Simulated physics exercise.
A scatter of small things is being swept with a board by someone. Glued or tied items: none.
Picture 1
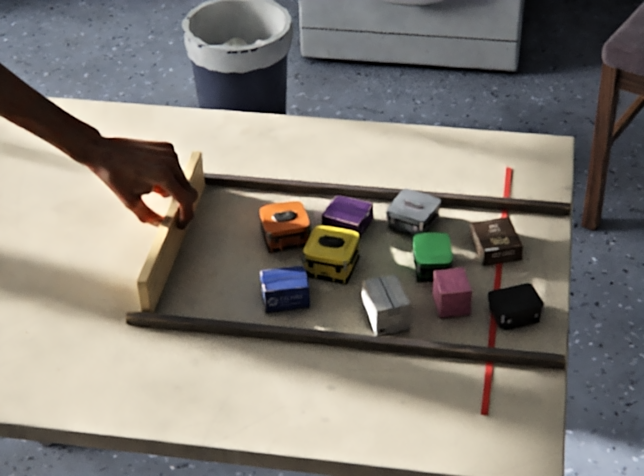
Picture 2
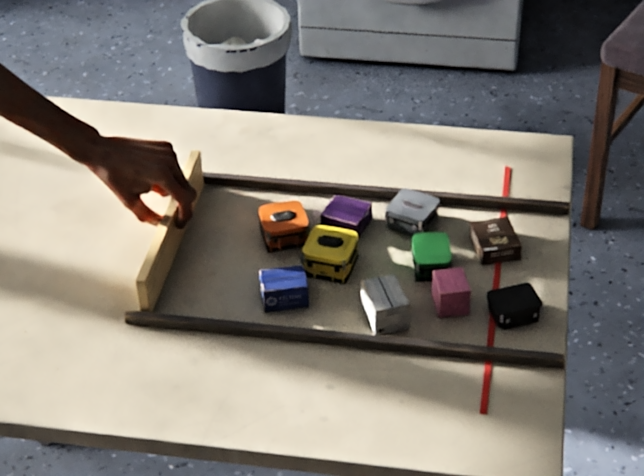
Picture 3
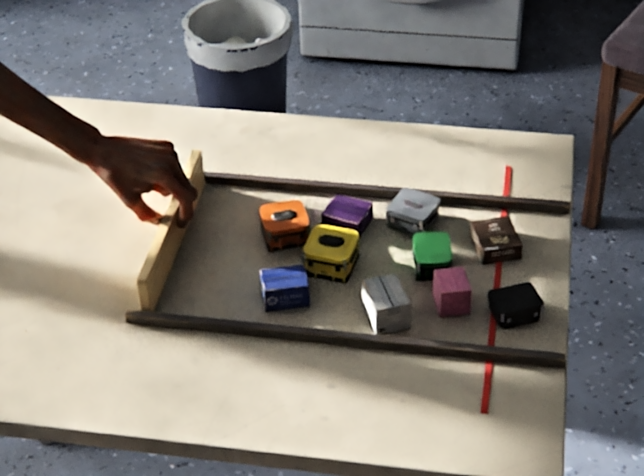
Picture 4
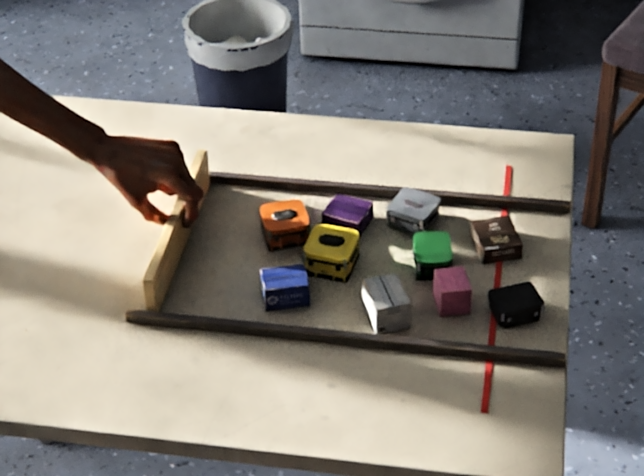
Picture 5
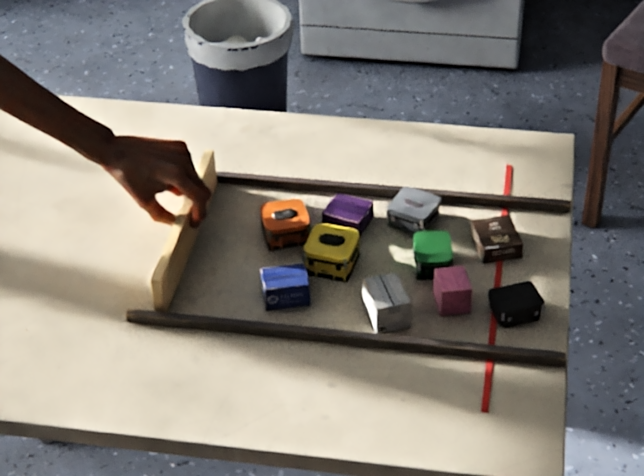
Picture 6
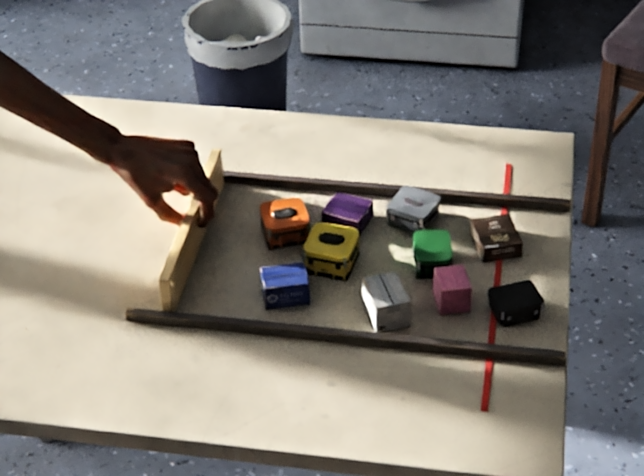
A hand held a wooden board upright at the left of a tray of small colourful boxes, then slid it slightly to the right, while the boxes stayed where they were.
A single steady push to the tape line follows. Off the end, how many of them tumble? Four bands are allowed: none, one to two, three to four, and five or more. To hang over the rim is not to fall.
Pieces going over the end will number three or four.
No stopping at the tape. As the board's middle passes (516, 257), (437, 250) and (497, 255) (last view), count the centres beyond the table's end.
The counts would come out as 6, 0 and 4.
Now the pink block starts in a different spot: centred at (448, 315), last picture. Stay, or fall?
From that start, the object then does not stay.
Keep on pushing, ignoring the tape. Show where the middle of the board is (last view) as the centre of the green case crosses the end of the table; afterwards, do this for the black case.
The middle is at (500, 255) when it's the green case, and at (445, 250) when it's the black case.
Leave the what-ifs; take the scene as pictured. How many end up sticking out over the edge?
Count of overhanging things: 3.
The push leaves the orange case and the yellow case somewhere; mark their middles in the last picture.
(522, 247) and (526, 286), roughly.
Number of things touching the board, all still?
Contact count: 3.
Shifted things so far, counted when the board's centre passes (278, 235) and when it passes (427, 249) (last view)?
Tally: 4; 10.
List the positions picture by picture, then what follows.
Black case (515, 307); brown box (496, 241); pink block (452, 293); board (173, 230); tape (498, 277), in the first frame.
Brown box (495, 241); board (172, 229), in the second frame.
Pink block (452, 292); purple box (347, 216), in the third frame.
Black case (515, 306); grey case (414, 213), in the fourth frame.
Brown box (497, 239); white box (386, 303), in the fifth frame.
Black case (515, 304); brown box (496, 238); pink block (452, 289); board (194, 228); tape (498, 274), in the sixth frame.
Early on, none off yet; black case at rest near (515, 304); brown box at rest near (496, 238); pink block at rest near (452, 289).
A while later, none off yet; black case travelled a little near (529, 304); brown box travelled a little near (519, 247); pink block travelled about its own width near (479, 291).
Finally, the number that fall off is three or four; lost, grey case, pink block, brown box and black case.
